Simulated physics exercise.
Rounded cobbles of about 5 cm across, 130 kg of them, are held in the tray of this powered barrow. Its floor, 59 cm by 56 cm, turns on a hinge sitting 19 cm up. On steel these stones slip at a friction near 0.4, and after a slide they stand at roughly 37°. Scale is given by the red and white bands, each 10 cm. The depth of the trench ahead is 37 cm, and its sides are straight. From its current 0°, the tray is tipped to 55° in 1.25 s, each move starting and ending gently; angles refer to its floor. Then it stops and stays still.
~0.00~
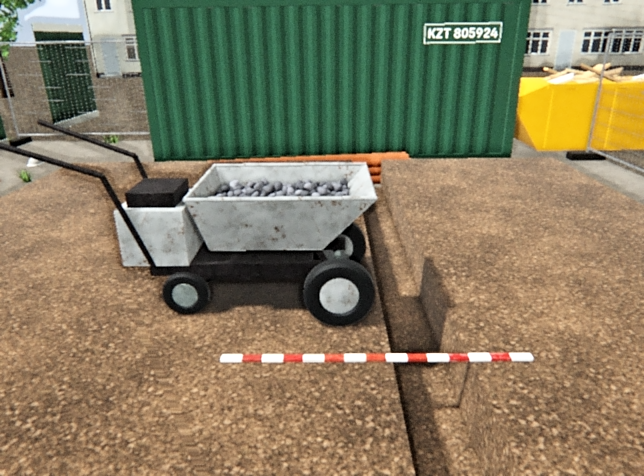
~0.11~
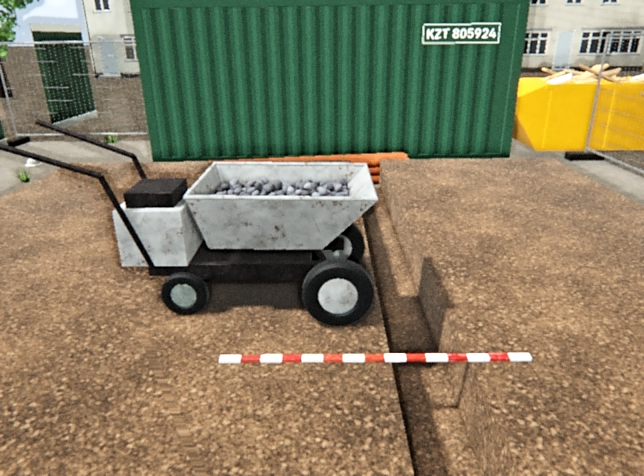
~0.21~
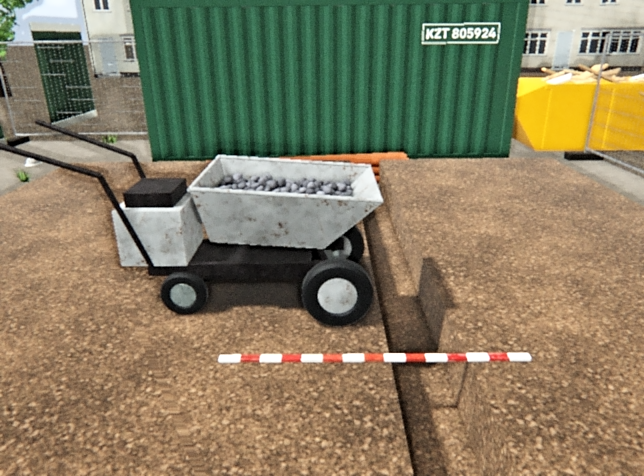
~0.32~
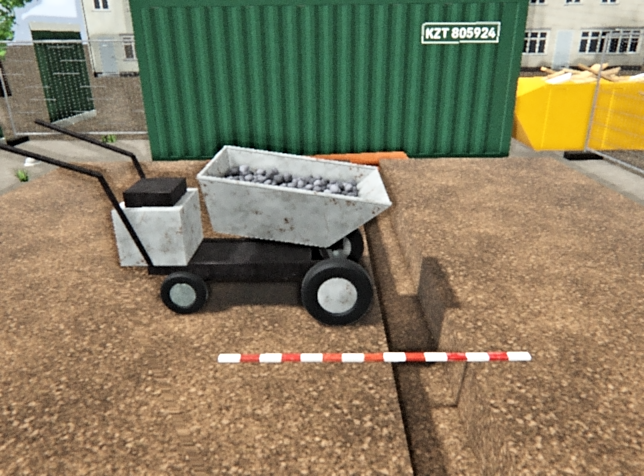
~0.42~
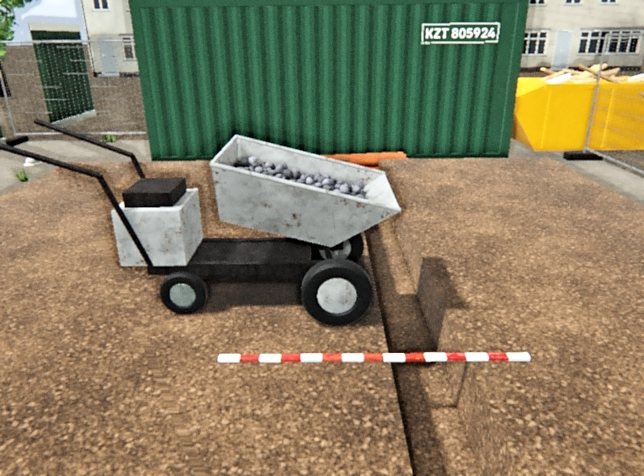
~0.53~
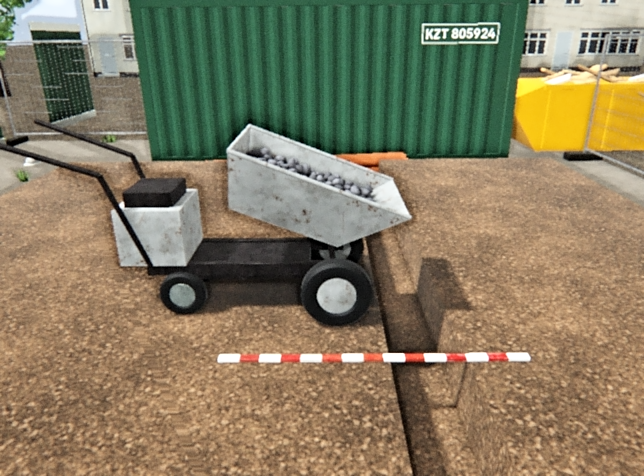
The grey tray of a powered barrow, loaded with rounded stones, sits level beside a narrow trench, then begins to tilt gently to the right. Its left end rises steadily off the black frame while the pointed lip dips over the trench, and the stones stay inside the steeply slanted tray.
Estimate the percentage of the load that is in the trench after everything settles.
Roughly 22 per cent of the load.
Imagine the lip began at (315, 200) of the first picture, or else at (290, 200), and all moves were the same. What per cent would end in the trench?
Close to 65 percent in the first case, 60 percent in the second.
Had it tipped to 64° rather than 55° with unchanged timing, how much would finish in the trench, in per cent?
In that case near 30 per cent.
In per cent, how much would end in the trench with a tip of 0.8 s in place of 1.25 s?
It would be near 20 percent.
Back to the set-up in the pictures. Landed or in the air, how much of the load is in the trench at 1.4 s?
Around 0 per cent of it.
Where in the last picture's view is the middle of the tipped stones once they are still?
Their centre sits close to (459, 291).
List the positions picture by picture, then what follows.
The first picture shows lip at (376, 198), floor tilted 0°, highest stones at (315, 186).
The second picture shows lip at (377, 199), floor tilted 1°, highest stones at (290, 186); the stones move at 0.2 m/s on average.
The third picture shows lip at (383, 201), floor tilted 4°, highest stones at (251, 182); the stones move at 0.3 m/s on average.
The fourth picture shows lip at (391, 204), floor tilted 9°, highest stones at (249, 176); the stones move at 0.5 m/s on average.
The fifth picture shows lip at (400, 210), floor tilted 15°, highest stones at (250, 167); the stones move at 0.5 m/s on average.
In the sixth picture, the tray is at 21°, its lip at (410, 218); the top of the load is at (259, 158); the stones move at 0.6 m/s on average.
After 0.9 s the floor is at 47°; 100 % in the tray; the foremost stones are at (405, 225).
After 1.4 s the floor is at 55°; 93 % in the tray, 2 % in the trench, 6 % past the trench; the foremost stones are at (466, 265).
After 1.7 s the floor is at 55°; 64 % in the tray, 3 % in the trench, 33 % past the trench; the foremost stones are at (521, 291).
After 3.7 s the floor is at 55°; 34 % in the tray, 22 % in the trench, 44 % past the trench; the foremost stones are at (573, 294).
